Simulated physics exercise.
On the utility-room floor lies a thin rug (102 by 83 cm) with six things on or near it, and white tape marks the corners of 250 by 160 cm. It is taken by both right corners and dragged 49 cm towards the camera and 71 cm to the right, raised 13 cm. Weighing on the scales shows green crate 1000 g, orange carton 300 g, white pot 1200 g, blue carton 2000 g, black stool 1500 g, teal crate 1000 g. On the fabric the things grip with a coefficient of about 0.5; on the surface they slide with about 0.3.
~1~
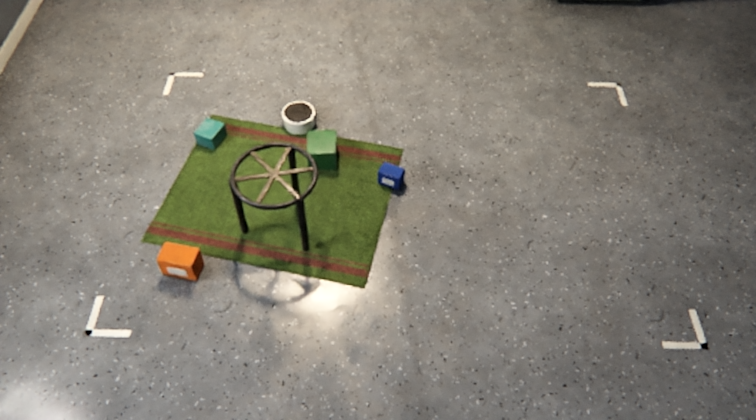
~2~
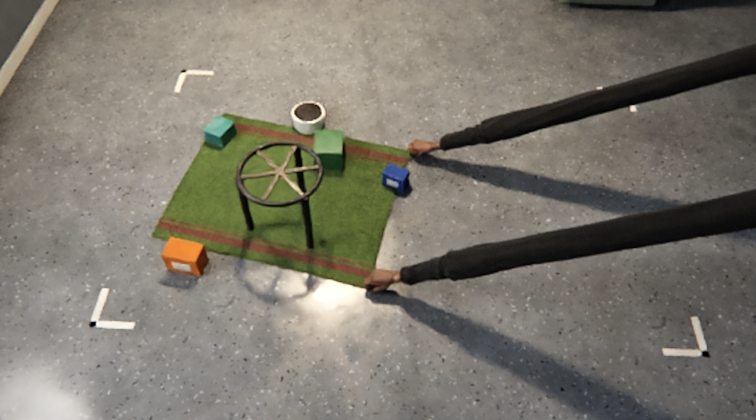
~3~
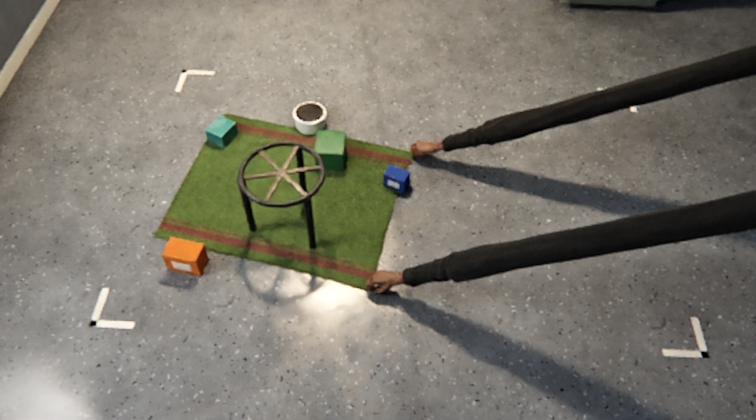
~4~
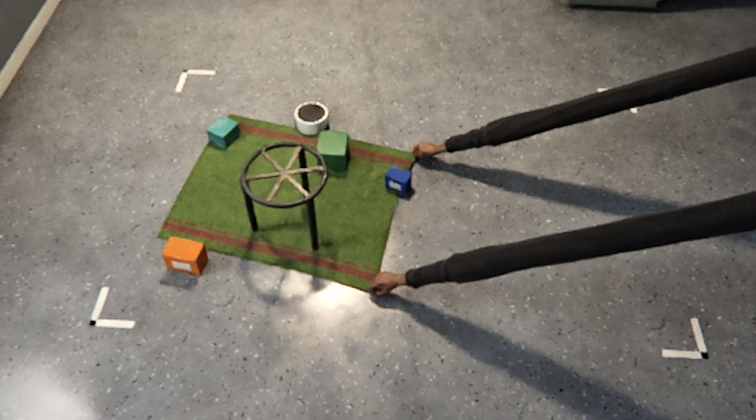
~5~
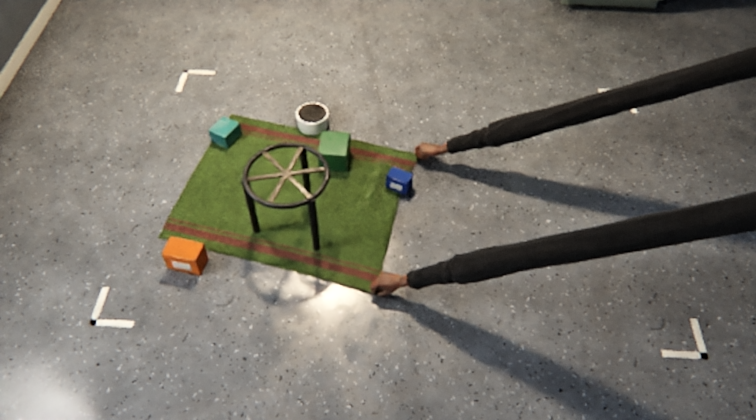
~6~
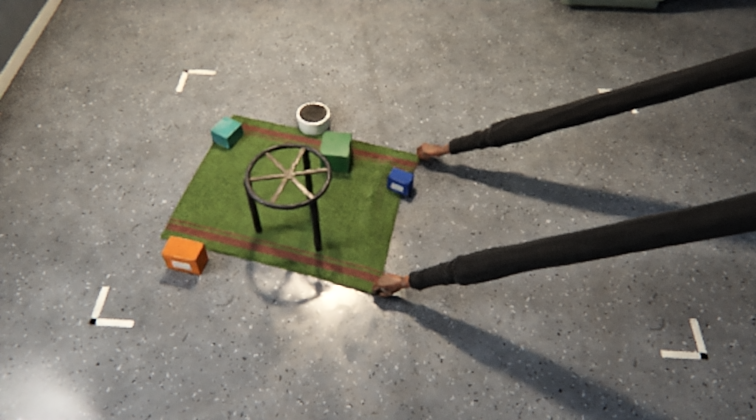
Two dark arms grip the green rug's right corners and drag it slightly to the right.
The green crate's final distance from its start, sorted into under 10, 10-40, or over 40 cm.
Distance: Over 40 cm.
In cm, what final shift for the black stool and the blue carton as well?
Black stool: 90 cm; blue carton: 90 cm.
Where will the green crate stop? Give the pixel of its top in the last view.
It comes to rest at about (490, 234).
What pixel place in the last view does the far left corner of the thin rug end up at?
At about (360, 191).
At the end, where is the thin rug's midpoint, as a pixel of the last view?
It sits near (445, 289) in pixels.
Next, middle of the thin rug at (336, 216); green crate 29 cm off its start, blue carton 31 cm off its start, black stool 29 cm off its start.
Then, middle of the thin rug at (377, 246); green crate 54 cm off its start, blue carton on its side, 57 cm off its start, black stool 54 cm off its start.
After that, middle of the thin rug at (423, 274); green crate 79 cm off its start at (467, 220), blue carton on its side, 79 cm off its start at (547, 255), black stool 79 cm off its start at (438, 267).
Later, middle of the thin rug at (445, 289); green crate 91 cm off its start, blue carton on its side, 92 cm off its start, black stool 91 cm off its start.
At the end, middle of the thin rug at (445, 289); green crate 91 cm off its start at (490, 234), blue carton on its side, 92 cm off its start at (576, 268), black stool 91 cm off its start at (466, 285), teal crate 90 cm off its start at (361, 209).
